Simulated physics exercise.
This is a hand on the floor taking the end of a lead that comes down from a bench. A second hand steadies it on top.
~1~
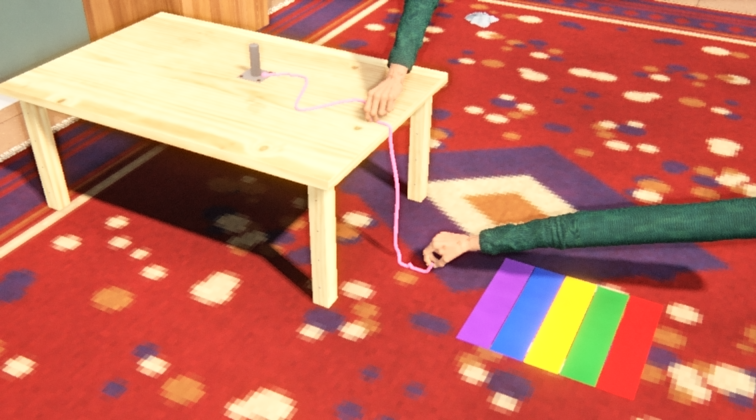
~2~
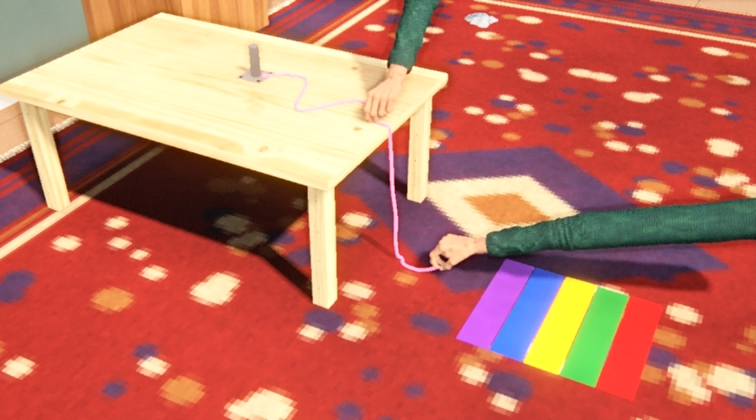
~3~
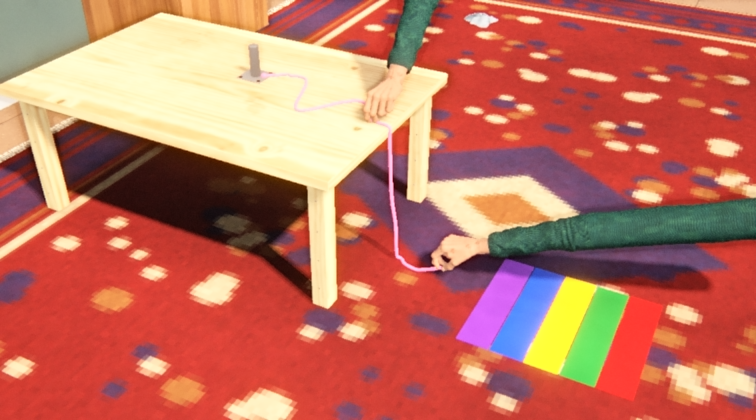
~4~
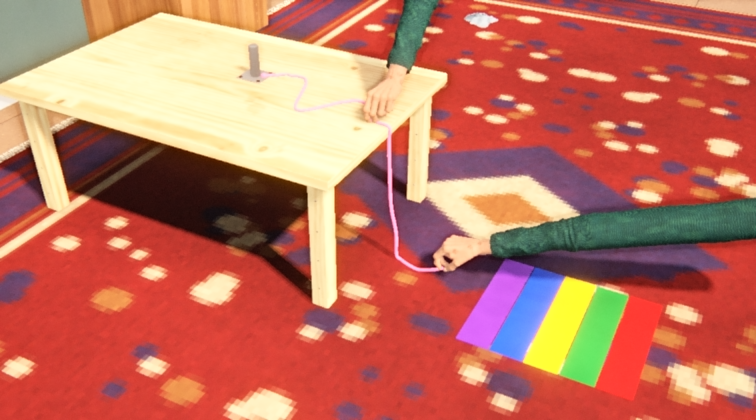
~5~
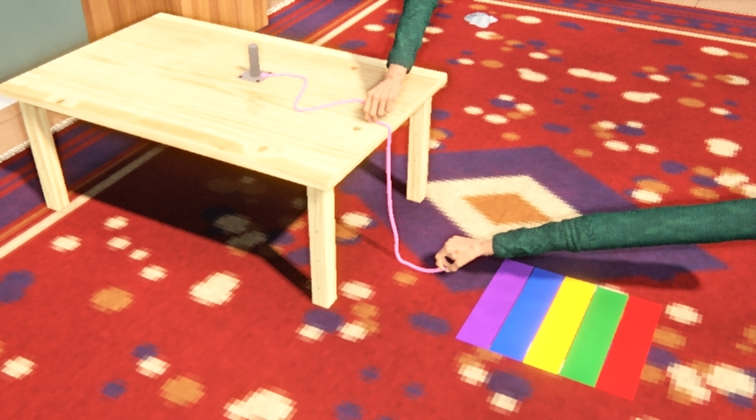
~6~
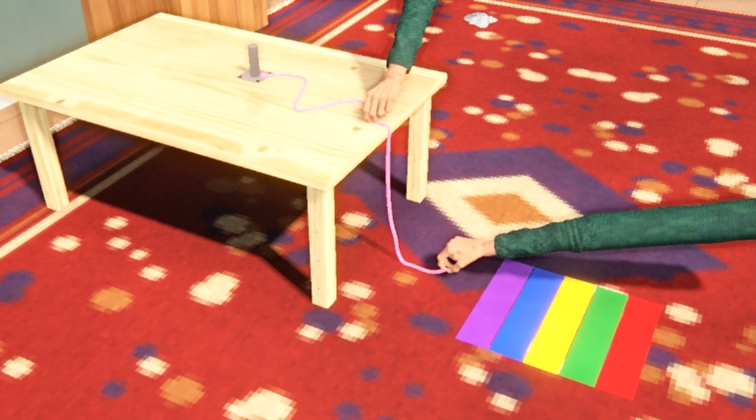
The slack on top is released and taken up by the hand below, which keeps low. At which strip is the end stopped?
The red one.
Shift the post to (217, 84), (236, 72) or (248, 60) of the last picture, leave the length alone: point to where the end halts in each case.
Try by try, around (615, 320), (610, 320) and (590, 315).
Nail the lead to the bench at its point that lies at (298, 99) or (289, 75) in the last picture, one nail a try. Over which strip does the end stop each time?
One after the other, green; red.
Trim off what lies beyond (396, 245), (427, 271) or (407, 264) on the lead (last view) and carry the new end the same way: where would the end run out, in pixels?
Near (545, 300), (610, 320) and (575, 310).
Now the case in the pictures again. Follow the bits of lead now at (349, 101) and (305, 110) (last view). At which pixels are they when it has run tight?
Near (402, 131) and (363, 112).
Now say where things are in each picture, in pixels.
End (432, 264); purple (481, 327); blue (514, 339); yellow (549, 350); green (584, 363); red (621, 375), in the first frame.
End (439, 267); lead through (291, 76) (297, 101) (350, 101) (385, 126) (392, 191) (396, 250), in the second frame.
End (441, 267), in the third frame.
End (442, 268); lead through (290, 76) (297, 101) (349, 101) (385, 125) (390, 190) (396, 250), in the fourth frame.
End (445, 269), in the fifth frame.
End (447, 269); lead through (290, 76) (297, 101) (349, 101) (385, 125) (388, 189) (397, 250), in the sixth frame.
Early on, end near (569, 308); over yellow.
Midway, end near (614, 322); over green.
At the end of the slack, end near (641, 331); over red. It halts on the red strip.
